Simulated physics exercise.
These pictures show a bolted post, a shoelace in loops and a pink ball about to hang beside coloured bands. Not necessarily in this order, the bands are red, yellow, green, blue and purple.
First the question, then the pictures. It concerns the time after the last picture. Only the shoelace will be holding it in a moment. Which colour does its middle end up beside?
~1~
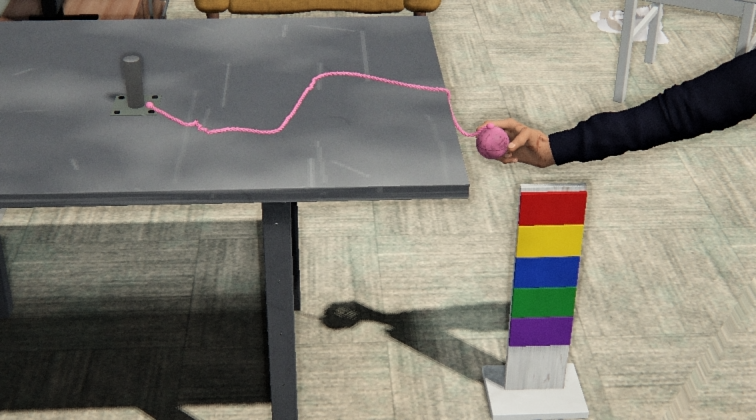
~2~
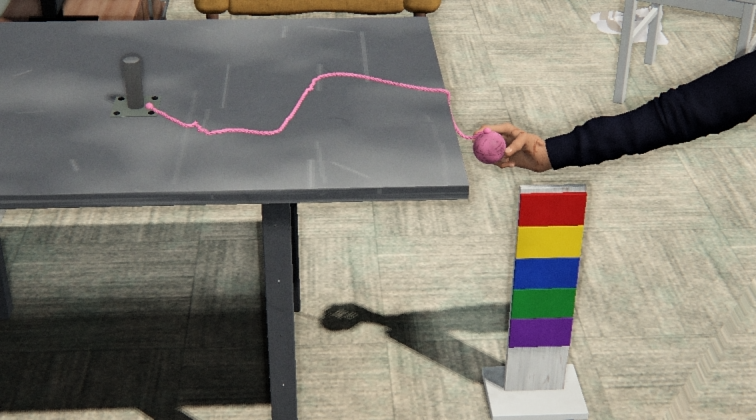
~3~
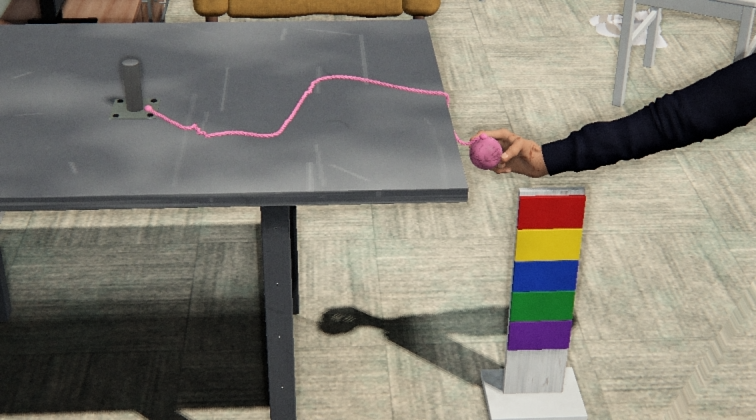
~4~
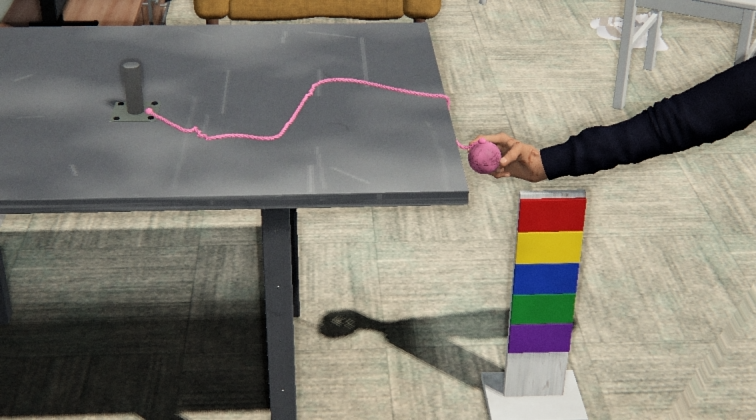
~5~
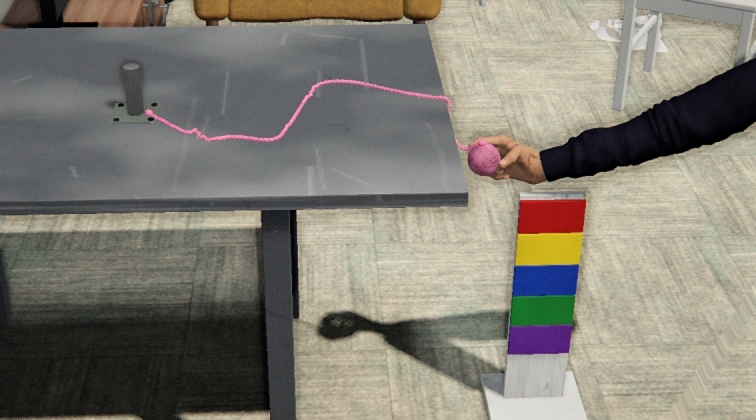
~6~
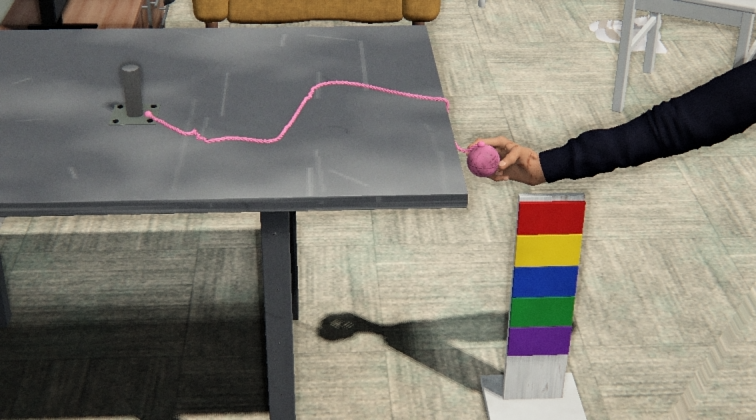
Green.
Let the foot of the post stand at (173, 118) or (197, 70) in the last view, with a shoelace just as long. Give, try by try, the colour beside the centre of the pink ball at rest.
The first case gives purple, the second gives purple.
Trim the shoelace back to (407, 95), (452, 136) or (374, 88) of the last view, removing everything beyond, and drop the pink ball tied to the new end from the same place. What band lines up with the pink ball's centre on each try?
Results, first to last: Red; blue; higher than all five.
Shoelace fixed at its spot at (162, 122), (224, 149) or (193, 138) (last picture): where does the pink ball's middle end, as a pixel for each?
In order: (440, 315), then (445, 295), then (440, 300).
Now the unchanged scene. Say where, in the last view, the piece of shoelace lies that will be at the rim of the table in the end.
Go for the one at (316, 87).
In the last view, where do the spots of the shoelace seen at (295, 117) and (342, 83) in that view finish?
About (377, 114), and the other about (449, 150).
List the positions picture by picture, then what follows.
The first picture shows pink ball (492, 143); red (553, 210); yellow (550, 242); blue (547, 273); green (544, 303); purple (541, 333).
The second picture shows pink ball (490, 147); shoelace through (178, 122) (247, 131) (299, 104) (344, 75) (428, 90).
The third picture shows pink ball (486, 153).
The fourth picture shows pink ball (484, 158); shoelace through (178, 127) (247, 136) (299, 109) (343, 80) (428, 95).
The fifth picture shows pink ball (484, 160).
The sixth picture shows pink ball (484, 161); shoelace through (177, 130) (246, 139) (298, 112) (343, 83) (427, 98).
Soon after, ball near (469, 302); level with green.
Then, ball near (422, 325); level with green.
Further on, ball near (448, 320); level with green.
At rest, ball near (439, 325); level with green. At green.
